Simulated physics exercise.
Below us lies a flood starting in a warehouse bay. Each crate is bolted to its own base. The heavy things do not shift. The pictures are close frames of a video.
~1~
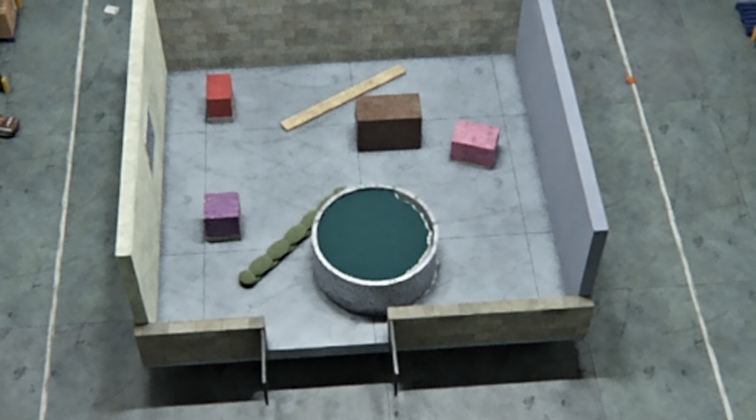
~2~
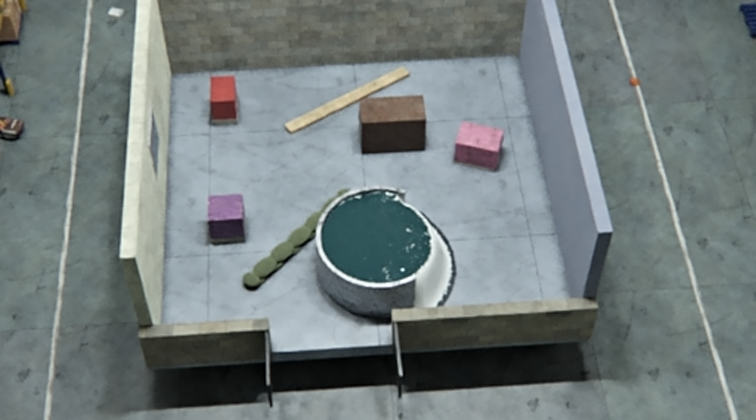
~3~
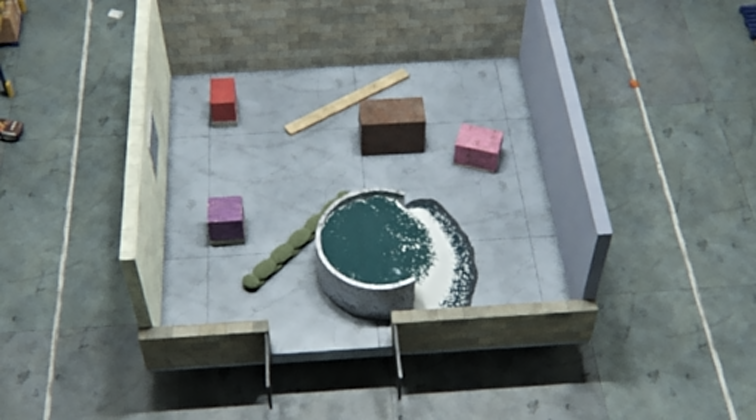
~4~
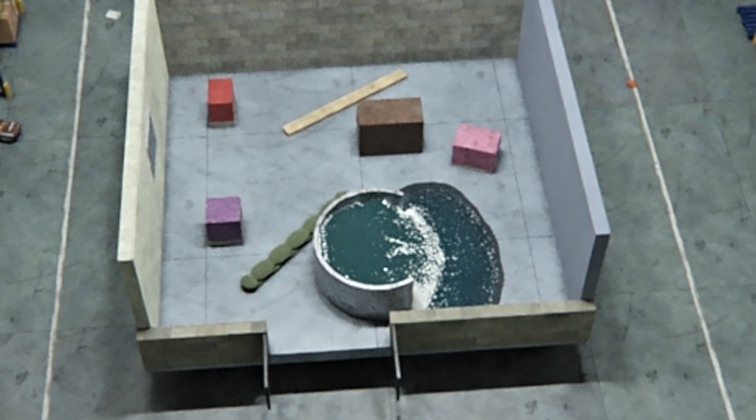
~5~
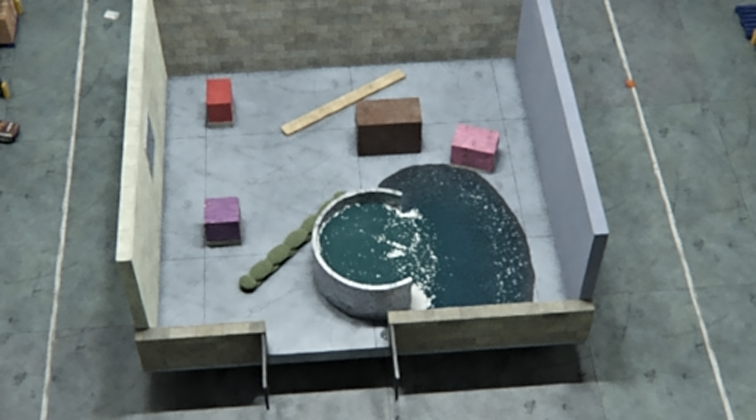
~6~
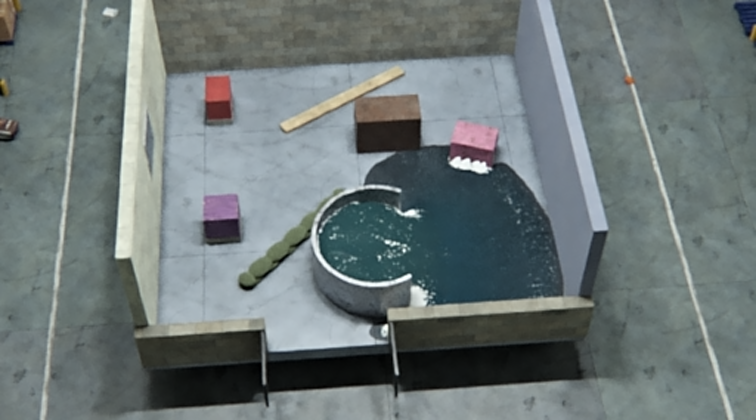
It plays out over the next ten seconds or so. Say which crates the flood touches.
In the end: The red crate escapes dry; the purple crate escapes dry; the pink crate is wetted.
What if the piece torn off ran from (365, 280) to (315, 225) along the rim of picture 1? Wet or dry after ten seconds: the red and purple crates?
One by one: Red gets wet; purple is wetted.
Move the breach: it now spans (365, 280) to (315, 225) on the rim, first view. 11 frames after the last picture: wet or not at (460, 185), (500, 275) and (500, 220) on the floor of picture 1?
One after the other: Clear, no water, dry.
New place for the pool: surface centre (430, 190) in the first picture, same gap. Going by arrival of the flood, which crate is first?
It is the pink-painted one.
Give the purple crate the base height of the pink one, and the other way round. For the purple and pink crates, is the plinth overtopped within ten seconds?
My reading: Purple crate is soaked, pink crate is wetted.
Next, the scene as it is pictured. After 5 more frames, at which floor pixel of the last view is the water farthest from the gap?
Close to (453, 83).
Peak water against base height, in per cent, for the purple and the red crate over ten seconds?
About 60 and 70 per cent.
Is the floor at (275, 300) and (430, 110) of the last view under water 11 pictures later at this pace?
One after the other: Not flooded, awash.
A moment on, water covers 30 % of the floor; the red crate not reached, the purple crate not reached, the pink crate water round its plinth.
Next, water covers 40 % of the floor; the red crate not reached, the purple crate not reached, the pink crate water round its plinth.
Then, water covers 45 % of the floor; the red crate not reached, the purple crate not reached, the pink crate water round its plinth.
Later, water covers 90 % of the floor; the red crate water round its plinth, the purple crate water round its plinth, the pink crate water round its plinth.
In the end, water covers 95 % of the floor; the red crate stayed above the water, the purple crate stayed above the water, the pink crate was topped.
